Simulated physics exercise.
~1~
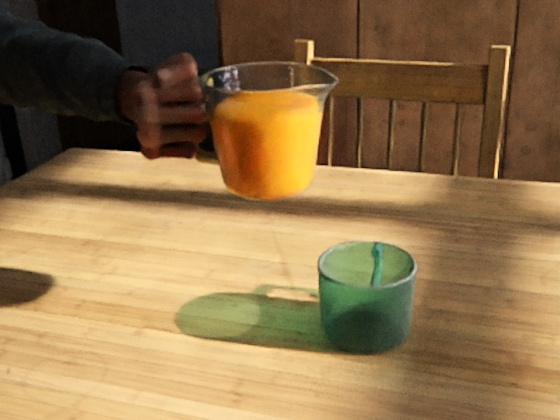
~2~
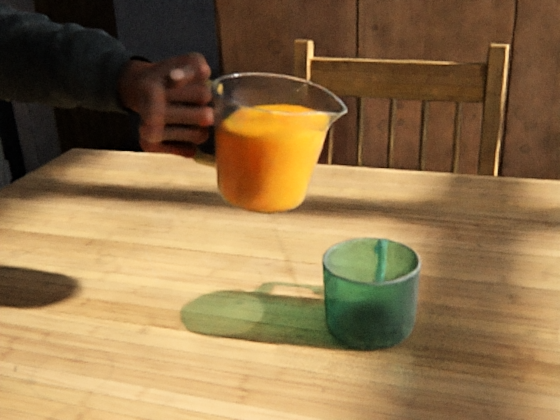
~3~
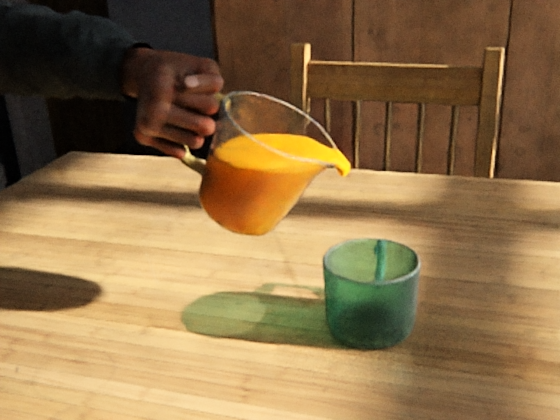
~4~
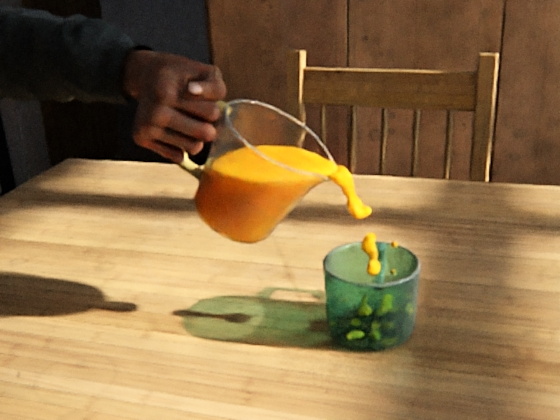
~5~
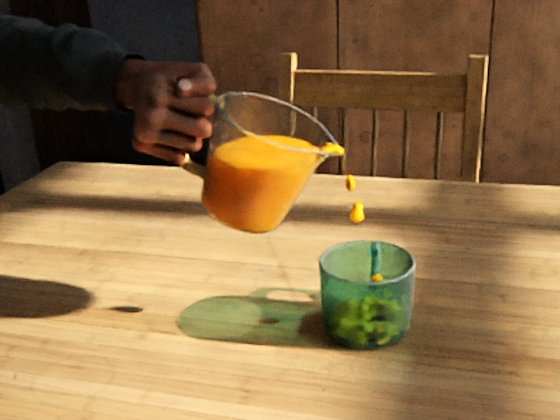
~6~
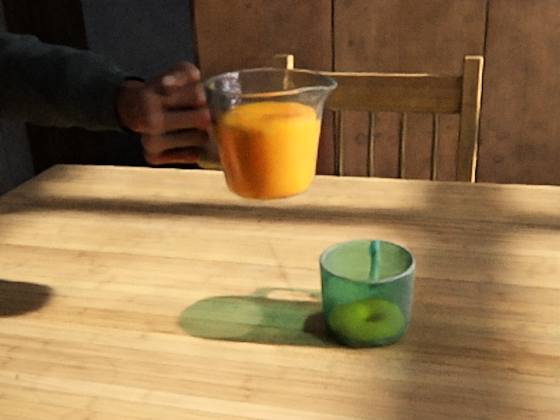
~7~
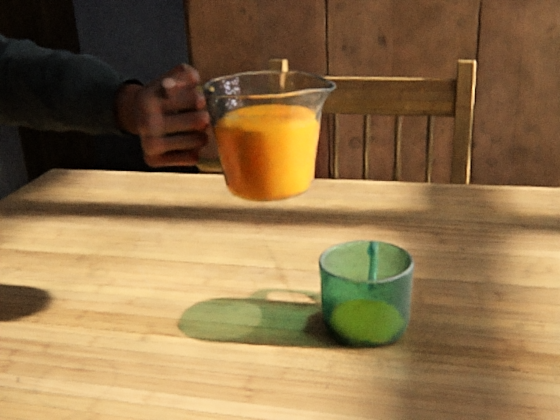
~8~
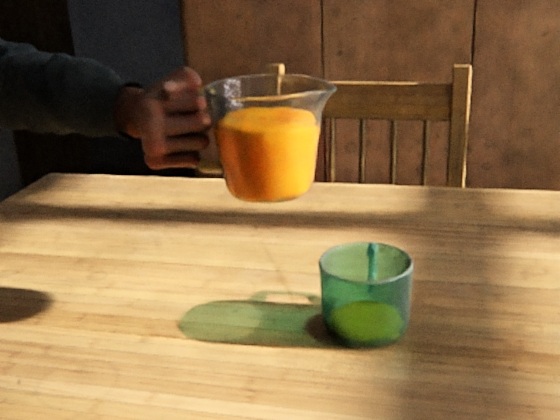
Orange juice pouring briefly from a glass jug tilted by a hand into a small green cup, leaving a shallow layer inside.
